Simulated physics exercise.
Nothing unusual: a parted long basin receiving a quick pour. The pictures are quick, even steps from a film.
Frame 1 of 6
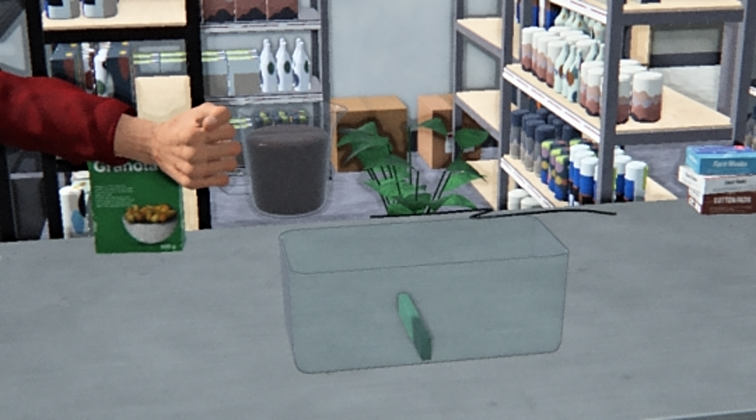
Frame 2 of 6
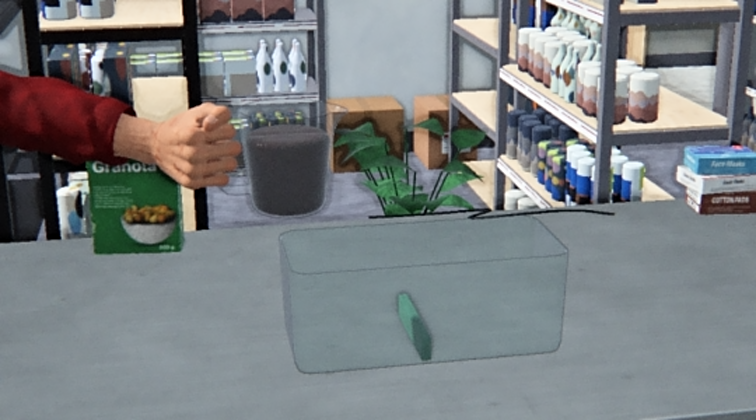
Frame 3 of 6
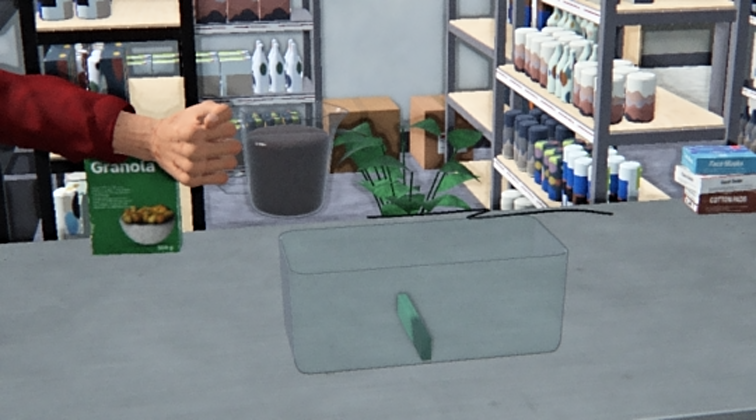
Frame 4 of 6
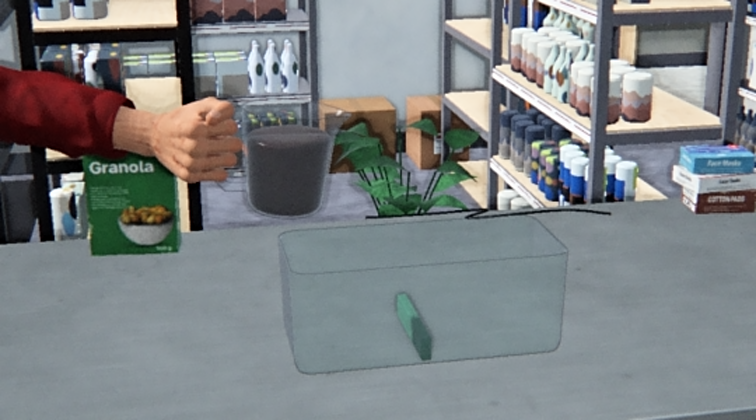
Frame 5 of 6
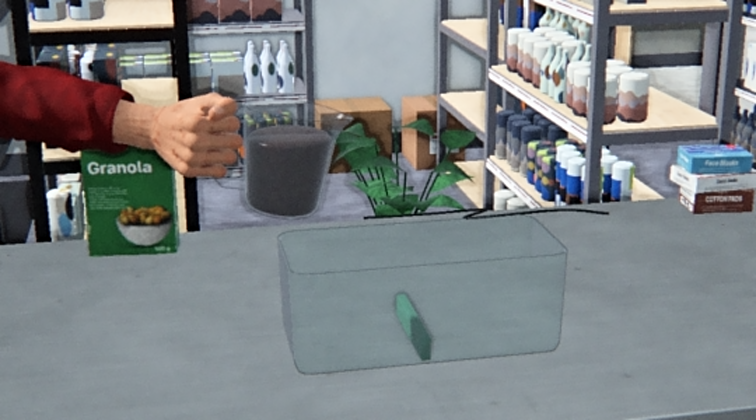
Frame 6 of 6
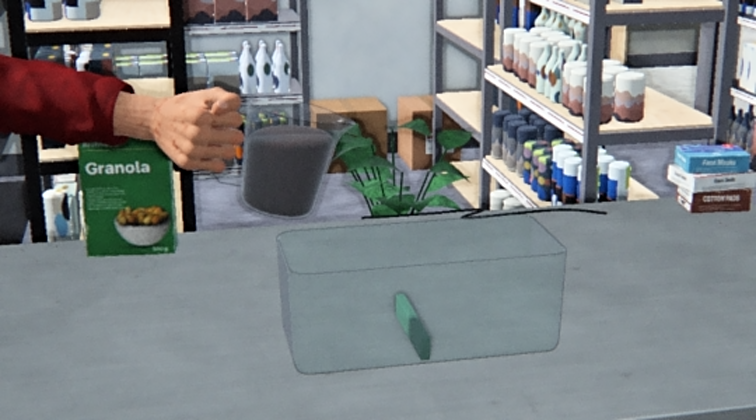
To begin with, a red-sleeved arm holds a clear cup of dark coffee nearly upright above a long, see-through basin with a low green divider, beside a green granola box on a grey counter. The cup then leans gradually to the right, its right rim dipping slightly, while the basin stays empty.
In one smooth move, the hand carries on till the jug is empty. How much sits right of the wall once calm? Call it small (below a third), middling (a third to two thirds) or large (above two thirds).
Small.
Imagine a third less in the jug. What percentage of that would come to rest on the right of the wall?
About 10 %.
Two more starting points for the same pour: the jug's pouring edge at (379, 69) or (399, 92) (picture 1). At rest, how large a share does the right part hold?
It comes out at around 85 percent and then around 90 percent.
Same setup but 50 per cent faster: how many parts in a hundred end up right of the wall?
It comes to 20 per cent or so.
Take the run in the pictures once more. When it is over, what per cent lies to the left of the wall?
Close to 75 percent.
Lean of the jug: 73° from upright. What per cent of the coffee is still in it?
Around 80 in a hundred has not poured out yet.
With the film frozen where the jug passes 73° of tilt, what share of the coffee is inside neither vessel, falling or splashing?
Near 15 in a hundred.
A moment on, the jug is tipped part way and 81 per cent is still to pour, 3 is left of the wall and 0 right of it.
Next, the jug is tipped right over and 21 per cent is still to pour, 51 is left of the wall and 12 right of it.
Then the jug is tipped right over and 1 per cent is still to pour, 80 is left of the wall and 16 right of it.
Later the jug is tipped right over and 0 per cent is still to pour, 77 is left of the wall and 21 right of it.
Finally, 76 per cent lies left of the wall, 22 right of it and 2 outside.
